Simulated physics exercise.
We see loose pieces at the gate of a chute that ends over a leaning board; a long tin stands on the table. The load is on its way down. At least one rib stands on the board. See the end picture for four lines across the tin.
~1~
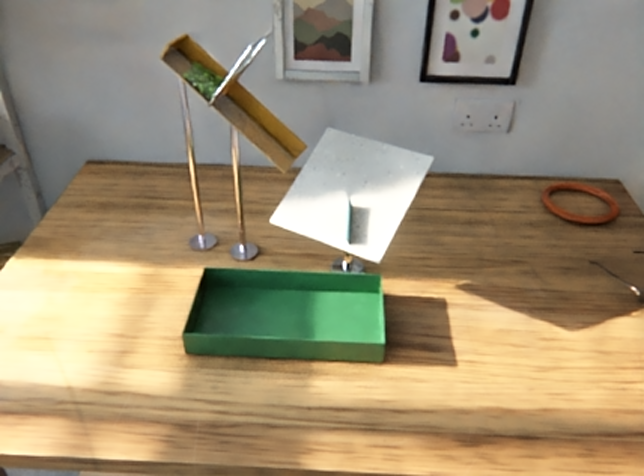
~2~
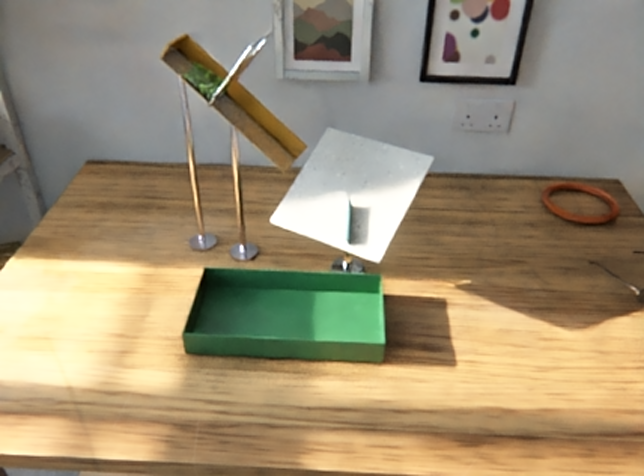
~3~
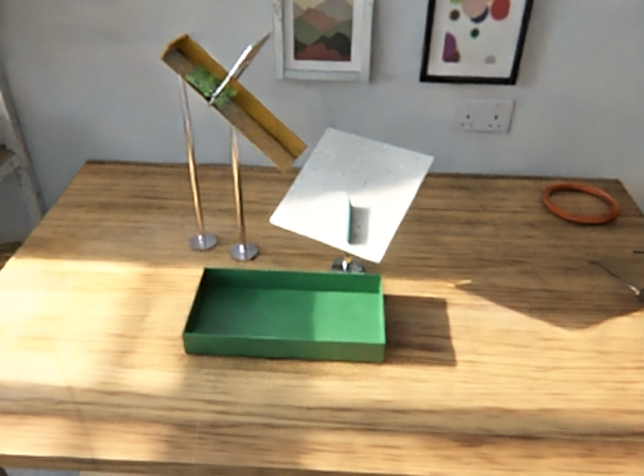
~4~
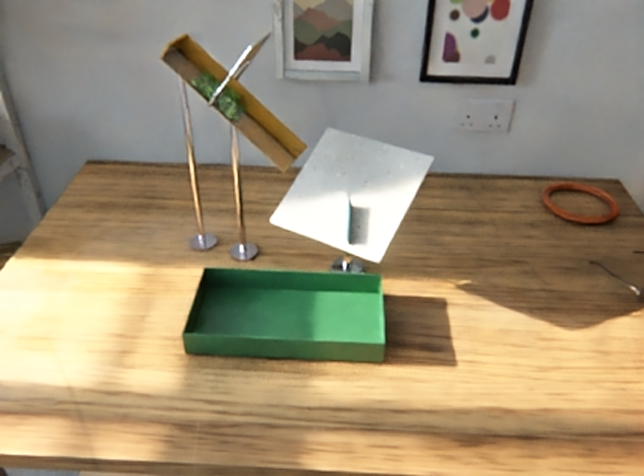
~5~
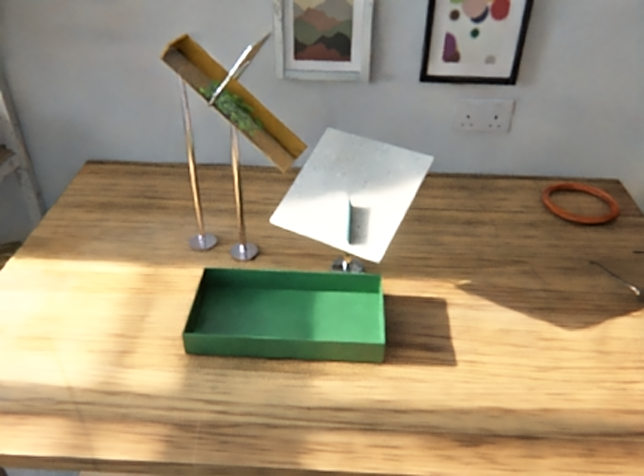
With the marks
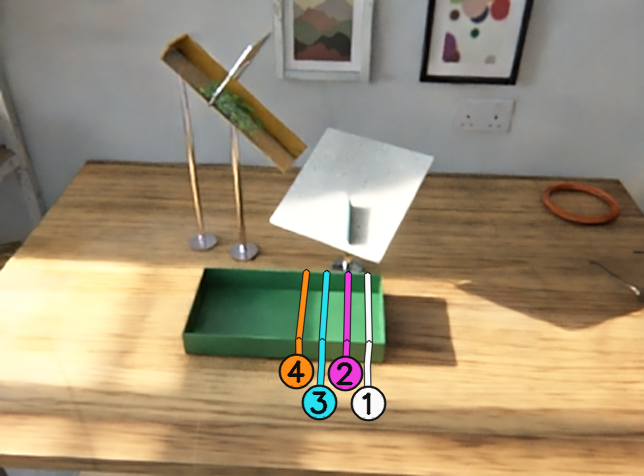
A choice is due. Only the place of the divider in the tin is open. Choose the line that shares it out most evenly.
3 works best here.
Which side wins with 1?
Left.
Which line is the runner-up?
That would be 4.
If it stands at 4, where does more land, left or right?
More lands on the right.
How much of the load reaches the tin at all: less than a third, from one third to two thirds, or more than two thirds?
More than two thirds.
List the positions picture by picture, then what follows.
In the first frame, load behind the gate at (208, 85), dried peas; lip of the chute at (291, 165), sloping fairly steeply.
In the second frame, middle of the board at (351, 189), tilted fairly steeply; middle of its low edge at (322, 241); of its high edge at (379, 142).
In the third frame, front corners of the tin at (182, 334) and (384, 343), empty; front of the load at (226, 102).
In the fourth frame, middle of the load at (219, 96); its front at (244, 111), about a quarter of the way to the lip; rib from (349, 200) to (347, 239).
In the fifth frame, middle of the load at (230, 106); its front at (261, 126), about half of the way to the lip.
On the marked copy, line 1 crosses the front rim at (369, 342); line 2 crosses the front rim at (346, 341); line 3 crosses the front rim at (322, 340); line 4 crosses the front rim at (298, 339).
Choosing 1, of what is caught, nearly all on the left of the divider, a stray few on the right.
Choosing 2, of what is caught, nearly all on the left of the divider, a small part on the right.
Choosing 3, of what is caught, about half on the left of the divider, about half on the right.
Choosing 4, of what is caught, about a quarter on the left of the divider, most on the right.
